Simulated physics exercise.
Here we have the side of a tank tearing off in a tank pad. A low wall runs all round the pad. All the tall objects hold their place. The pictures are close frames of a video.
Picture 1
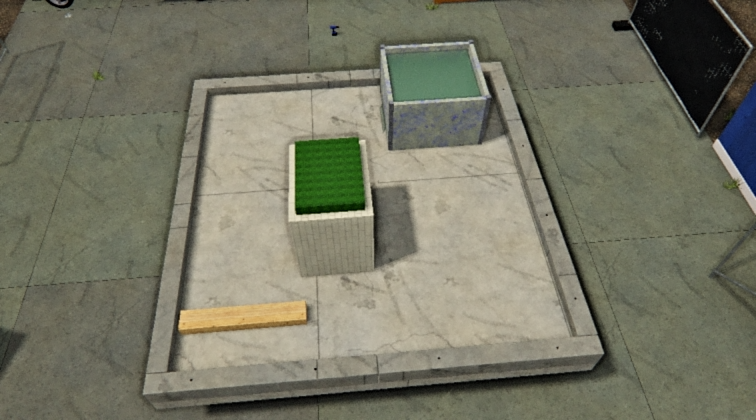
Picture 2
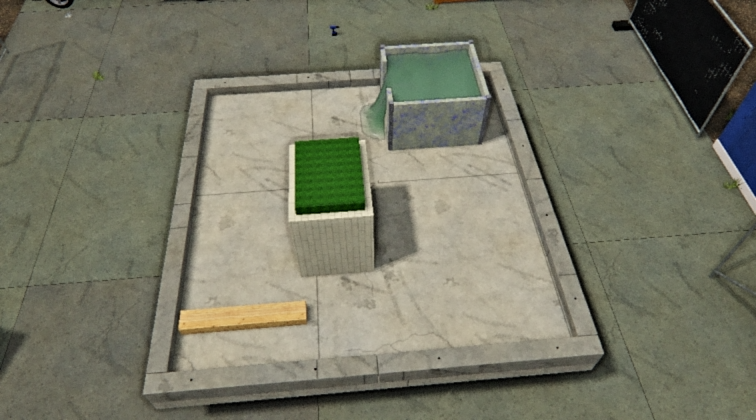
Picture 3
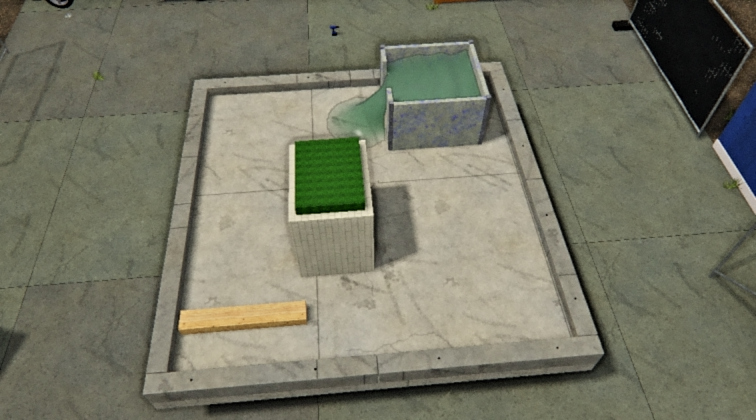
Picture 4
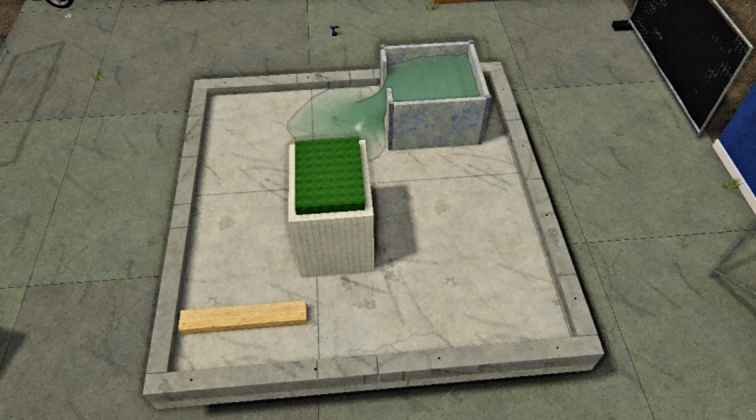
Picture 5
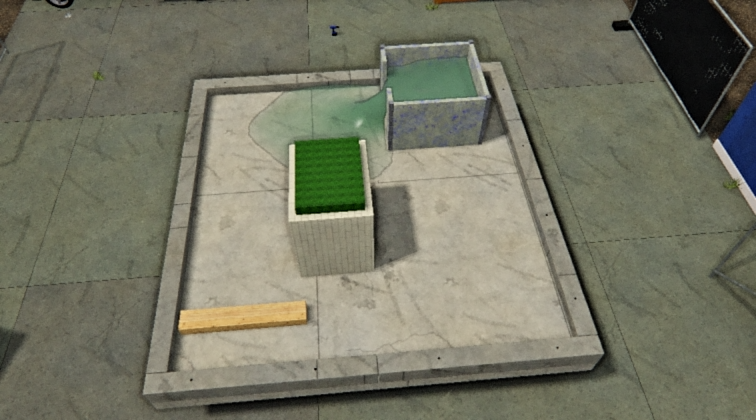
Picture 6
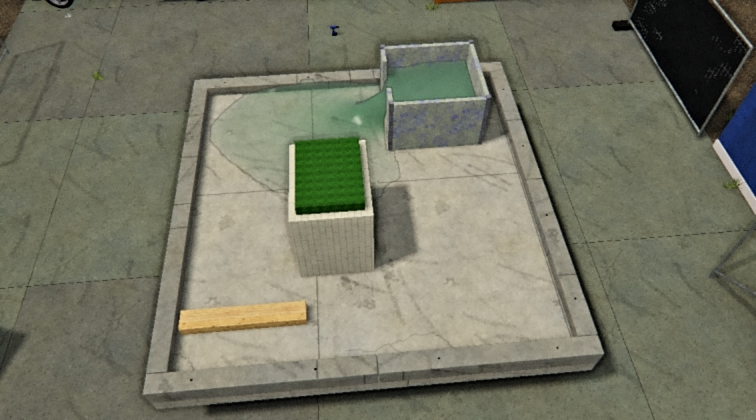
Green water pours from the tank's open left side and spreads leftward across the walled pad.
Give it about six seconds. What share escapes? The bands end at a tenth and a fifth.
The share lost is from a tenth to a fifth.
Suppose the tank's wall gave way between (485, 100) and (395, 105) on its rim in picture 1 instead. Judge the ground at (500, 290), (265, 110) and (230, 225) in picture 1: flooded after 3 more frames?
As listed: Under water, clear, dry.
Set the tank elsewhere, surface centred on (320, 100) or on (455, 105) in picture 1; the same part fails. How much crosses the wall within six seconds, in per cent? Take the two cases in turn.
Roughly 24 per cent, then 8 per cent.
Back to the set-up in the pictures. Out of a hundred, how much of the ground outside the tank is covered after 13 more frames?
Some 45 per cent.
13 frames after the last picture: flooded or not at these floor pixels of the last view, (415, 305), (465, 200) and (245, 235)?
As listed: Dry, clear, flooded.
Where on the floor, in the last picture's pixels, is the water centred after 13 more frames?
Near (332, 147).
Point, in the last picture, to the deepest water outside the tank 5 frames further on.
Close to (208, 117).
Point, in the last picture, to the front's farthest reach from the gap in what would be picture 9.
At about (195, 214).
A moment on, water covers 30 % of the floor; the low wall has let 0 % over.
Next, water covers 35 % of the floor; the low wall has let 0 % over.
Then, water covers 40 % of the floor; the low wall has let 9 % over.
Later, water covers 50 % of the floor; the low wall has let 12 % over.
In the end, water covers 60 % of the floor; the low wall has let 12 % over.
